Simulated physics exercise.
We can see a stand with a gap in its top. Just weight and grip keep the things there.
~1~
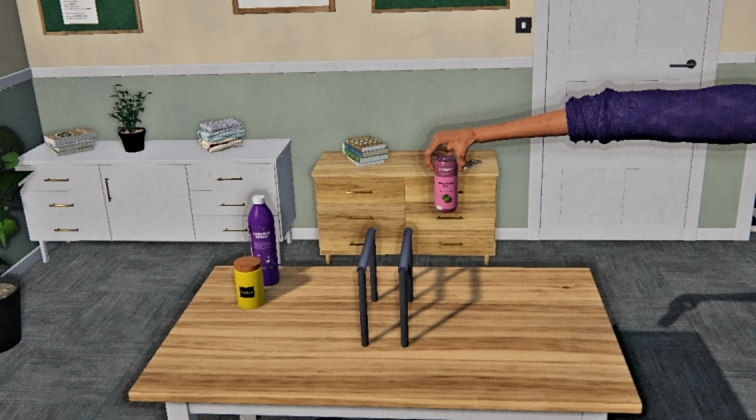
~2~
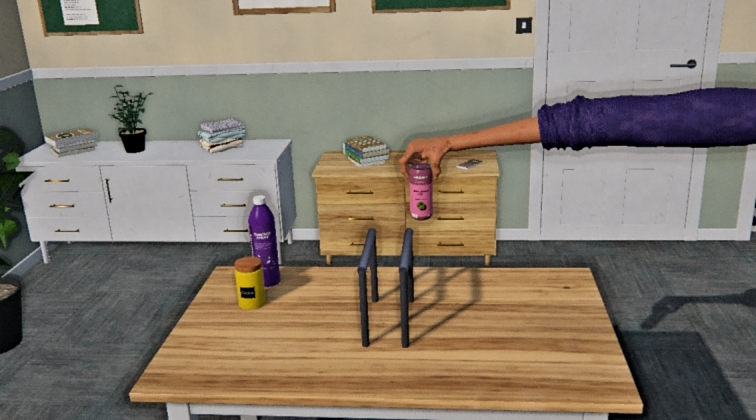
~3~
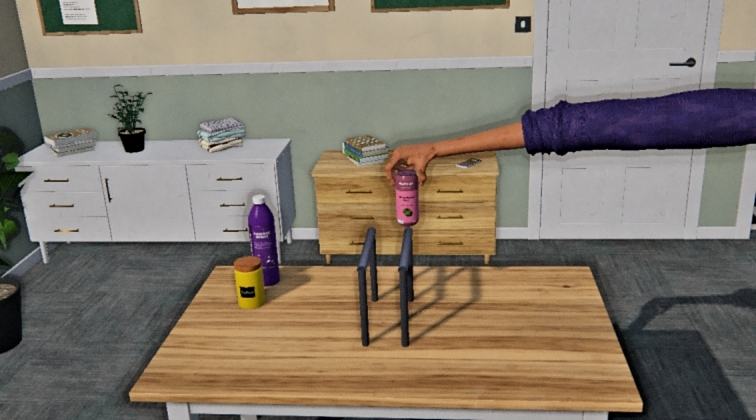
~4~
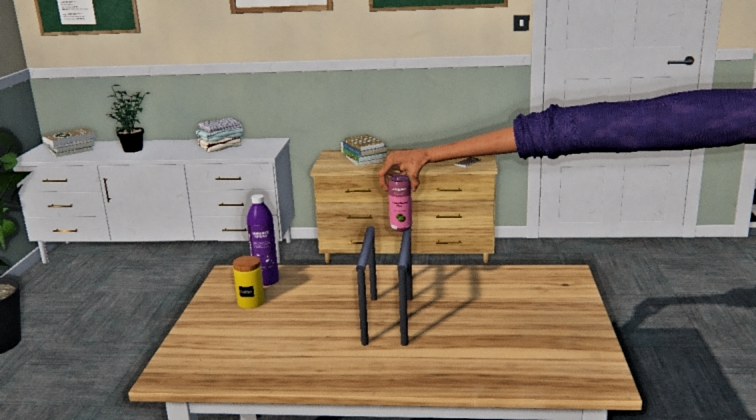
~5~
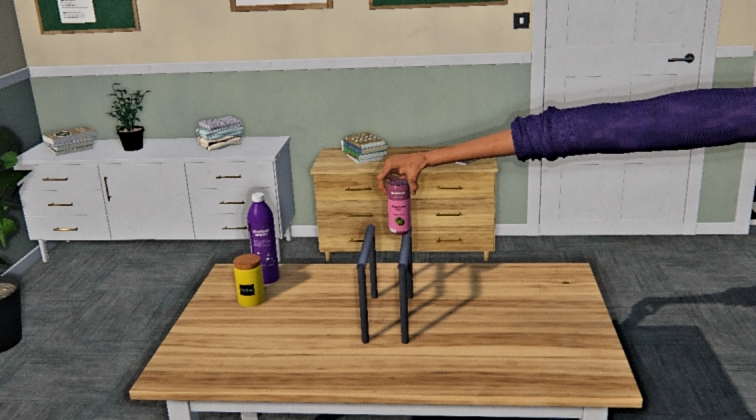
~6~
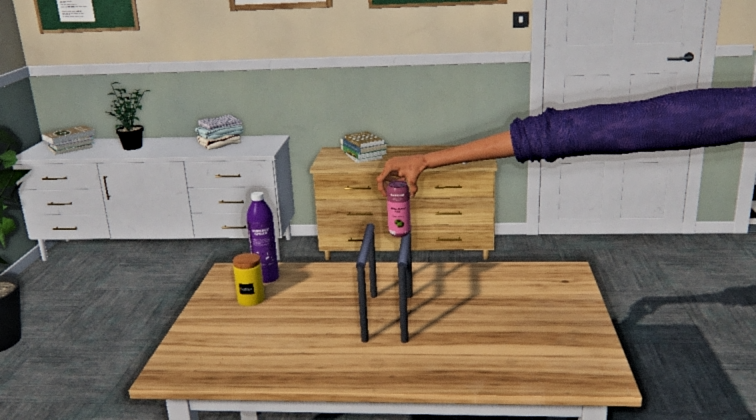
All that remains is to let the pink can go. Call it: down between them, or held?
Held.
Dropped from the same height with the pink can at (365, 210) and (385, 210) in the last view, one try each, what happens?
The first attempt does not get through, the second attempt makes it through.
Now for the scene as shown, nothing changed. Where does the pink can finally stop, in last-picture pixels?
Pretty much around (376, 234), I'd say.
Then, 0.30 s past the last view, pink can rocked 21° from its first pose near (390, 220).
Then, 0.40 s past the last view, pink can rocked 60° from its first pose near (376, 233).
Finally, down or leaning hard on the stand or table, pink can; the other 2 still in place. Final places as the last picture's camera would see them, pink can near (376, 234). The can lodges.
